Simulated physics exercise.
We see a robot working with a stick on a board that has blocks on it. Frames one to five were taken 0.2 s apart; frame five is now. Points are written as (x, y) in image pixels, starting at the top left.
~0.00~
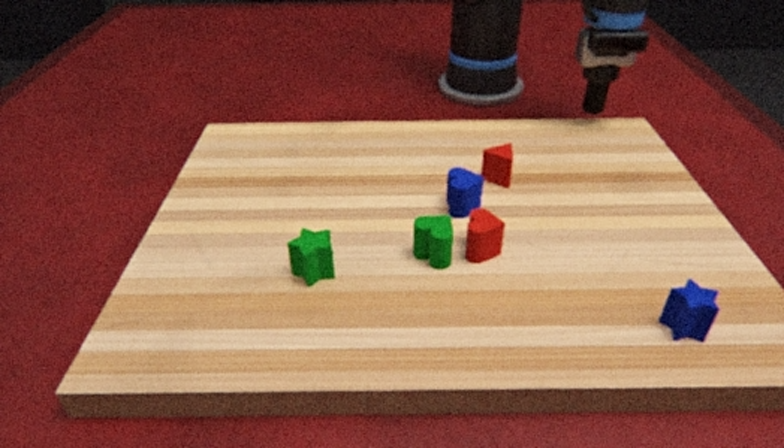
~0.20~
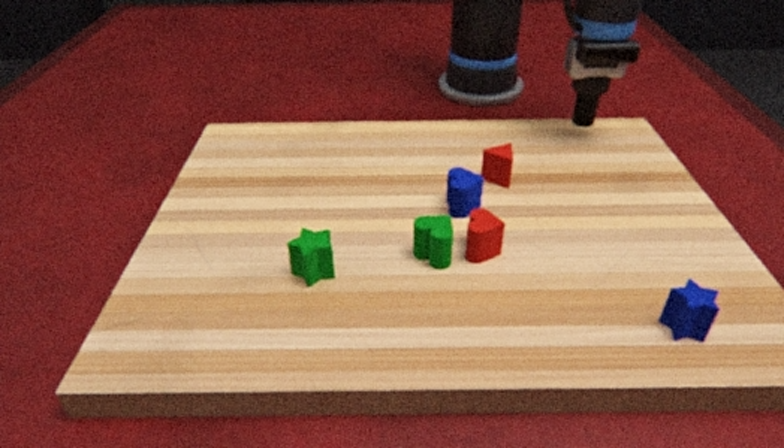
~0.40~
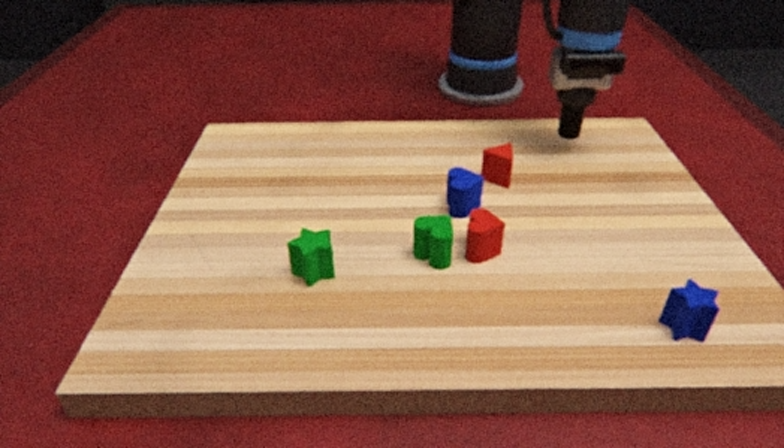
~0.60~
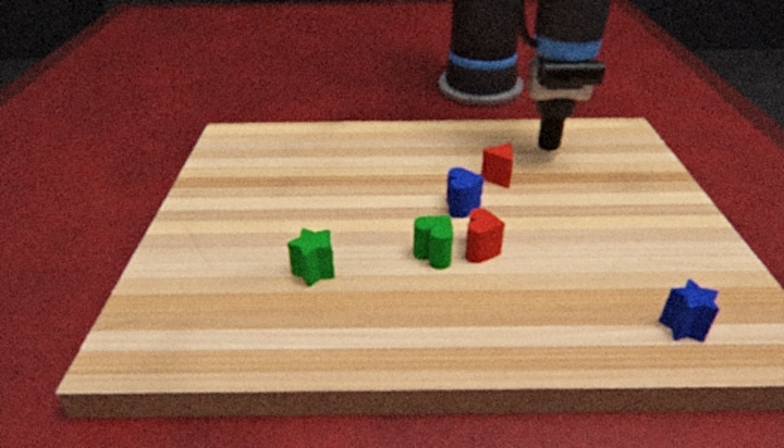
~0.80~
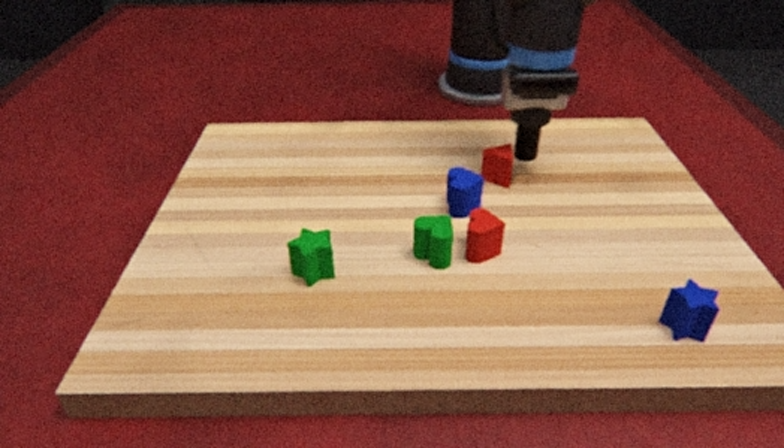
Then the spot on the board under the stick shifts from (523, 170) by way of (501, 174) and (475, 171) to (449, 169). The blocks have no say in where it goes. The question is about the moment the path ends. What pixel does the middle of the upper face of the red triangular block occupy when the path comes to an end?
The red triangular block ends near (478, 154).
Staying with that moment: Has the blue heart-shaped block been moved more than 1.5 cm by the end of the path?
It seems not.
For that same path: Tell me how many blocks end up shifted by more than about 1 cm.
My forecast: 1.
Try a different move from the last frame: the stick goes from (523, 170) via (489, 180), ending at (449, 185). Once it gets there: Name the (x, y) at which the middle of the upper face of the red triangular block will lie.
I'd place it at (438, 166), taking the centre of its top.
On the path given first. Halfway along, stick at (489, 160); red triangular block at (482, 154), turned 75° anticlockwise.
At the end, stick at (450, 156); blue heart-shaped block still; red triangular block at (478, 154), turned 90° anticlockwise.
